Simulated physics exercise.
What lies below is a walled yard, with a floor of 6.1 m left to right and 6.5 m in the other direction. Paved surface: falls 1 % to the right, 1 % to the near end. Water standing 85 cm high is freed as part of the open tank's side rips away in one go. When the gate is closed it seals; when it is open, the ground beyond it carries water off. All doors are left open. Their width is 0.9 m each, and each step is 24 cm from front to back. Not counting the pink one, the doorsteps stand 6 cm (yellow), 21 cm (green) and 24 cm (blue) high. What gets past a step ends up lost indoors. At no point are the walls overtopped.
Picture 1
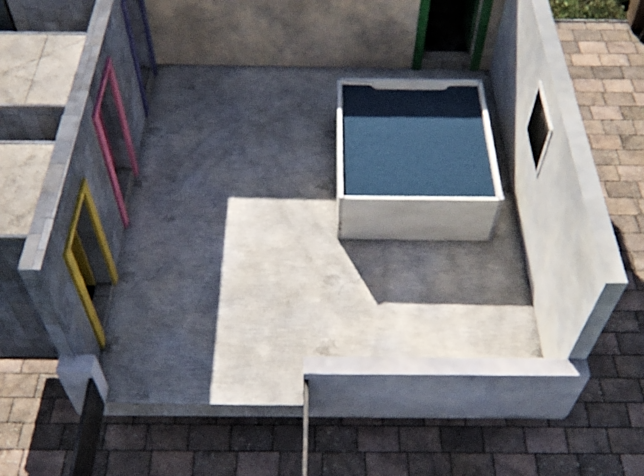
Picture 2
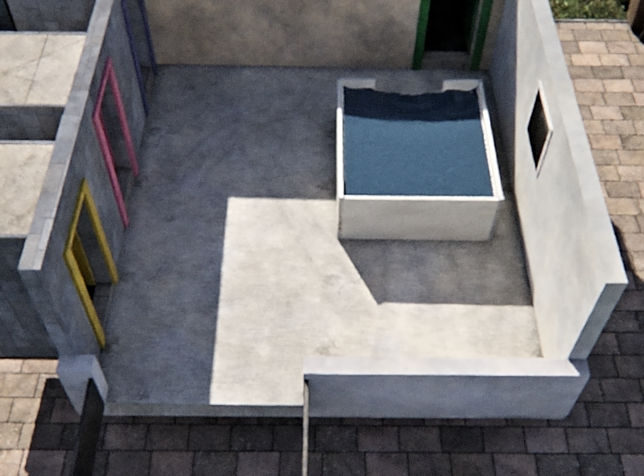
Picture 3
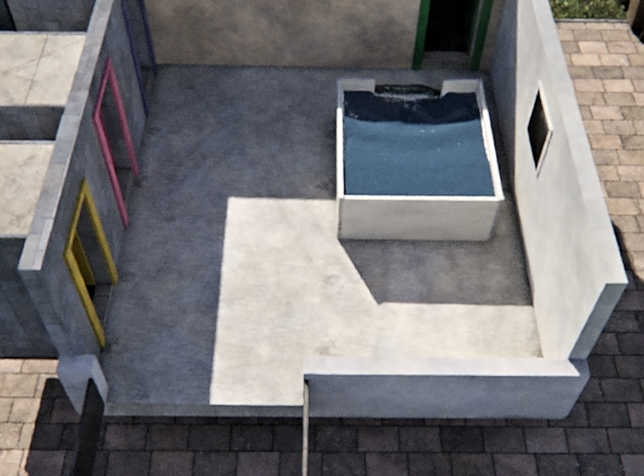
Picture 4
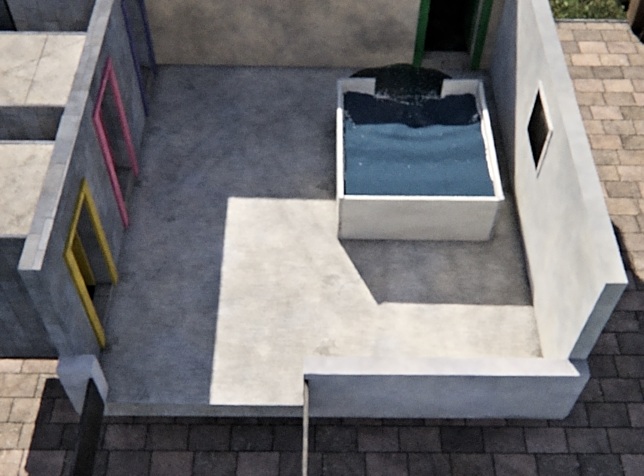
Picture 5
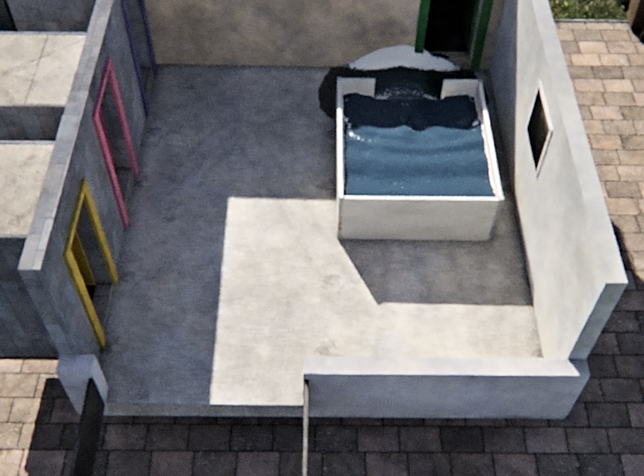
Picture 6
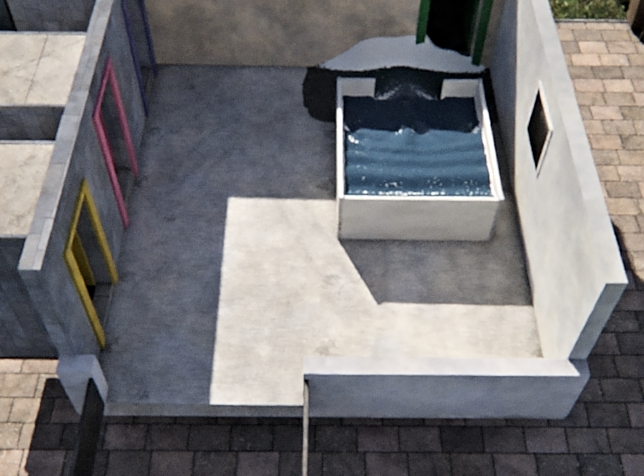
In the video, still water fills an open tank in a walled yard with colored doorways, then pours out through the tank's far side and spreads across the floor behind it and leftward as the surface inside ripples.
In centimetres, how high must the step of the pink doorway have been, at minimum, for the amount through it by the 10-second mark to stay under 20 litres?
It must have been at least 6.5 cm high.
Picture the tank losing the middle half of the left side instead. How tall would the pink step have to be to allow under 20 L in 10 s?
Required height: Approx. 32 cm.
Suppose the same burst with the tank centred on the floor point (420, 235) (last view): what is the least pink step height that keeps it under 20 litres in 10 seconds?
With that change, some 6.5 centimetres.
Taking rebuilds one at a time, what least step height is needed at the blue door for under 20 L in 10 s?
The blue one would have to be about 23 cm high.
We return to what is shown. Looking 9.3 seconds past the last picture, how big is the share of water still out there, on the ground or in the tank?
Roughly 72 percent of the water remains.
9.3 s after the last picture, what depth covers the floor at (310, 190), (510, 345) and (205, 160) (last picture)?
Around 4 cm, 10 cm and 7 cm.
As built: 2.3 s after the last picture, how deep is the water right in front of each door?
Lab note, depth in cm: Yellow 0; green 35; blue 29; pink 8.
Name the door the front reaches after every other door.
Door: Yellow.
Then, 0.7 s after the last picture water covers 15 % of the floor, deepest (66 cm) near (482, 70); it has not reached the pink door.
Then, 2.3 s after the last picture water covers 50 % of the floor, deepest (46 cm) near (482, 70); 8 cm at the pink door, 0 litres in over its 24 cm step.
Then, 9.3 s after the last picture water covers 100 % of the floor, deepest (23 cm) near (539, 391); 6 cm at the pink door, 0 litres in over its 24 cm step.
At the pink door as built, the water peaked near 12 cm, 2.7 s after the last picture.
With a step of 5.5 cm, 29 litres would have come in within the 10 s; with 8 cm, 9 litres. So under 20 litres takes about 6.5 cm.
